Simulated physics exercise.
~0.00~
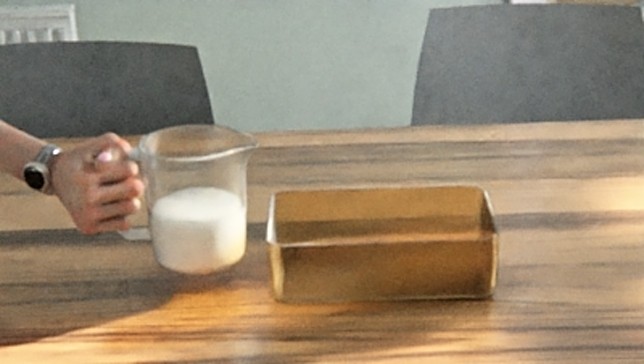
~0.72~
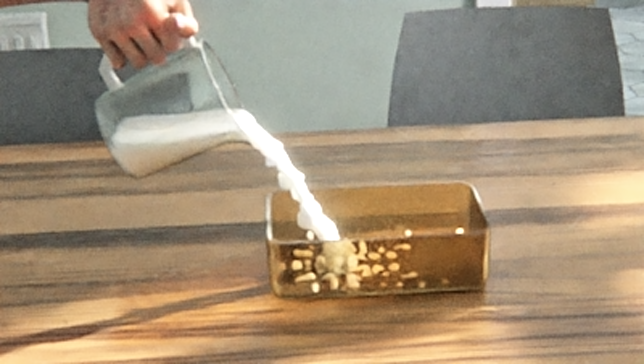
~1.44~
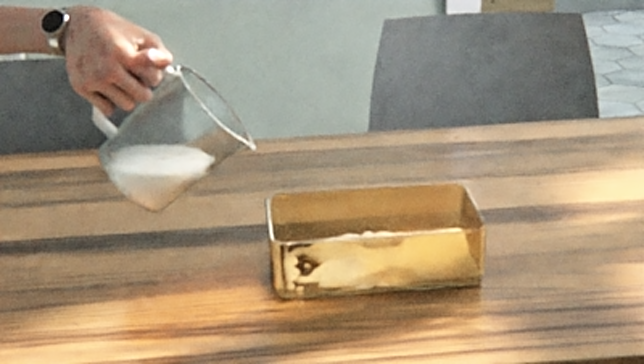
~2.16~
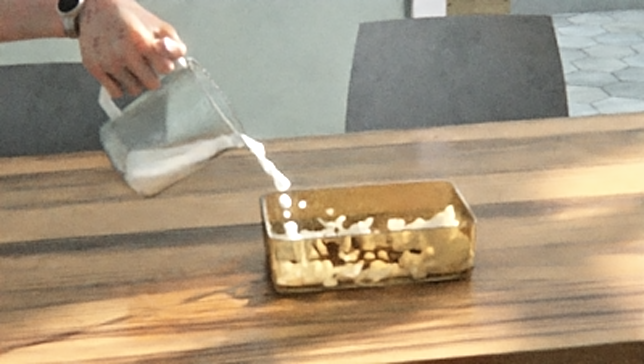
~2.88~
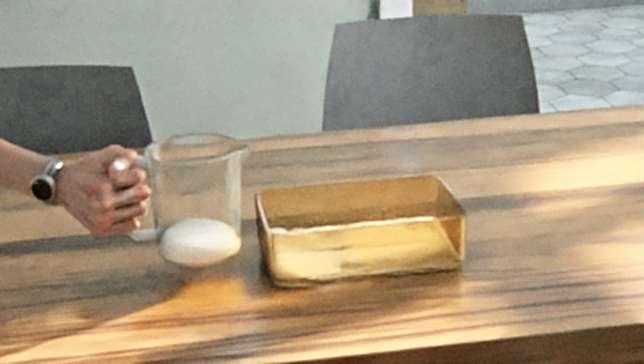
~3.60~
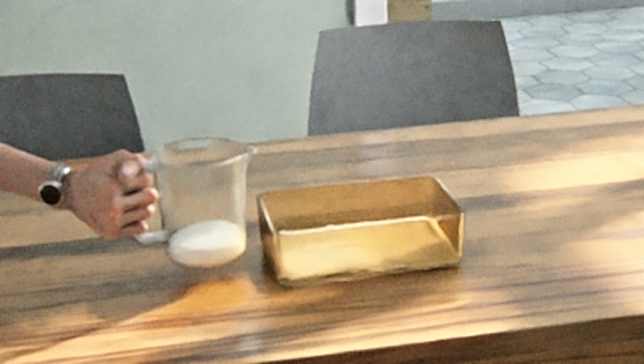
At a wooden table, a hand pouring milk from a clear pitcher into a golden dish in two goes, then setting it upright.
